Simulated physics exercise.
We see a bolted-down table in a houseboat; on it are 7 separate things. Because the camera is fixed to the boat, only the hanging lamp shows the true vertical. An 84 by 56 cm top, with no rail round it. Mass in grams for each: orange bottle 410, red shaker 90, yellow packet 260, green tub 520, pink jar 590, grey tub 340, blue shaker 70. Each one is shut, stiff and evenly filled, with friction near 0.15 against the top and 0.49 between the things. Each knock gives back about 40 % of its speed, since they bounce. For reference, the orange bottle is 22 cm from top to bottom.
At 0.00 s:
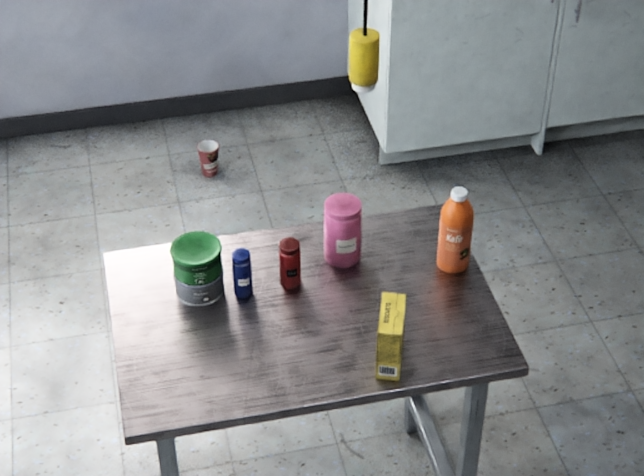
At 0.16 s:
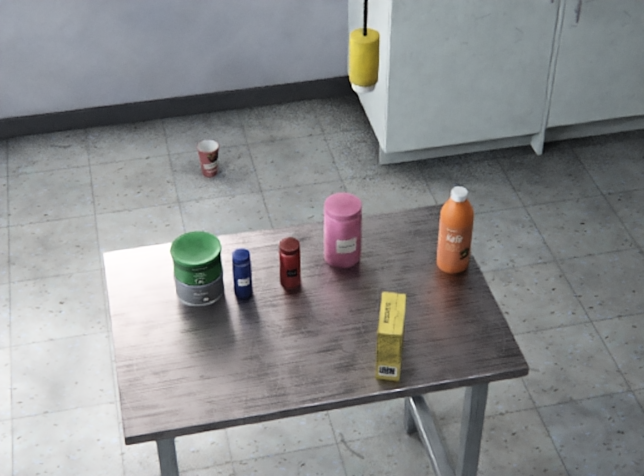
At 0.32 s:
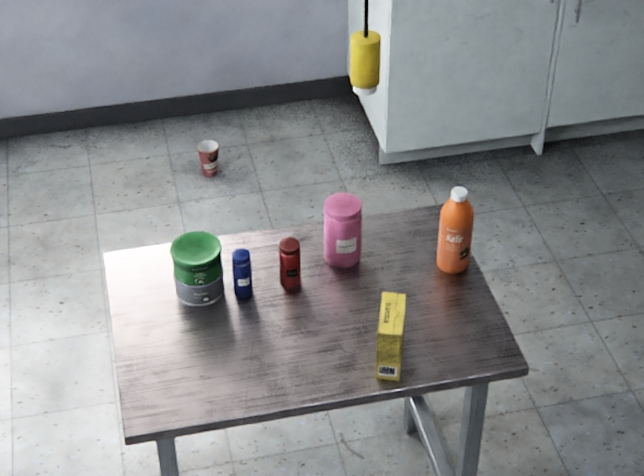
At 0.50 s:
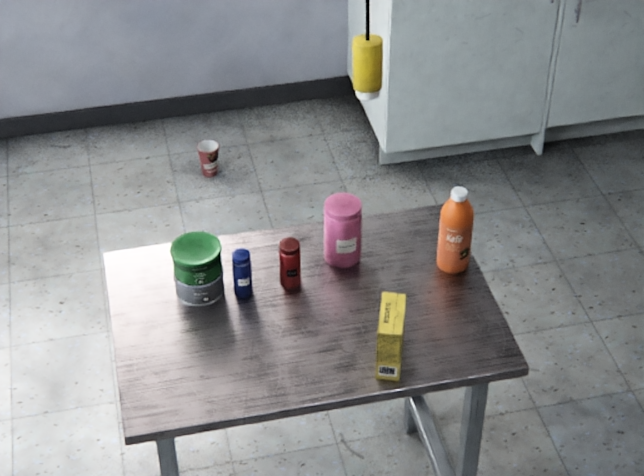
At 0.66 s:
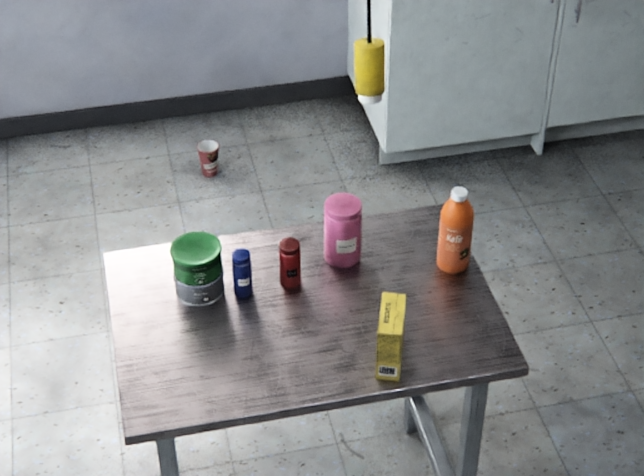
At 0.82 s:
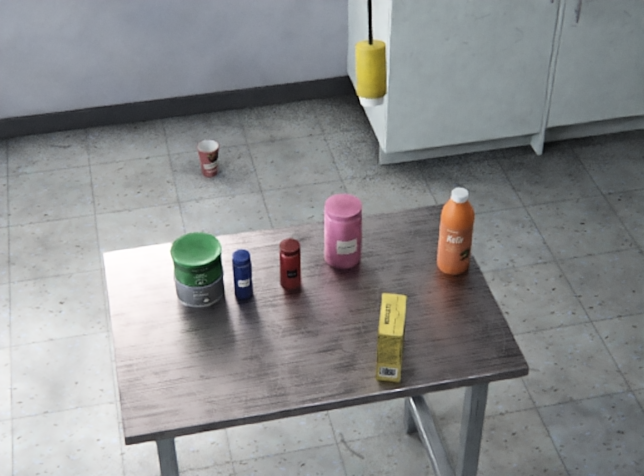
In a tiled room, a yellow hanging lamp shifts slightly right while tabletop containers stay still.
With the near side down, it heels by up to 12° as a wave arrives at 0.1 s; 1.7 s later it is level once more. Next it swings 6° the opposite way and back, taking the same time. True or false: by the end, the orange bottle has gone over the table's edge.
False.
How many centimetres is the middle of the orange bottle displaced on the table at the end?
Start to finish, roughly 13 cm.
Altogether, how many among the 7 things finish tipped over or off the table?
I get 1.
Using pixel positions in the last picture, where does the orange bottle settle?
It stops at about (475, 266).
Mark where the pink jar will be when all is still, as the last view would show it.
Roughly at (357, 268) in the last picture.
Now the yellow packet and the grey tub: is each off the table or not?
The yellow packet winds up out of bounds; the grey tub stays within bounds.
By 1.32 s, floor tilted 7°, near side down; yellow packet now off the table; orange bottle 9 cm from its spot near (469, 254); green tub 9 cm from its spot.
By 1.92 s, boat level; orange bottle 13 cm from its spot near (475, 266); green tub 14 cm from its spot; grey tub 13 cm from its spot.
When it is over (4.0 s), off the table, yellow packet; not toppled but over 5 cm from the start, orange bottle, red shaker, green tub, pink jar, grey tub and blue shaker. In the last view, orange bottle near (475, 266).
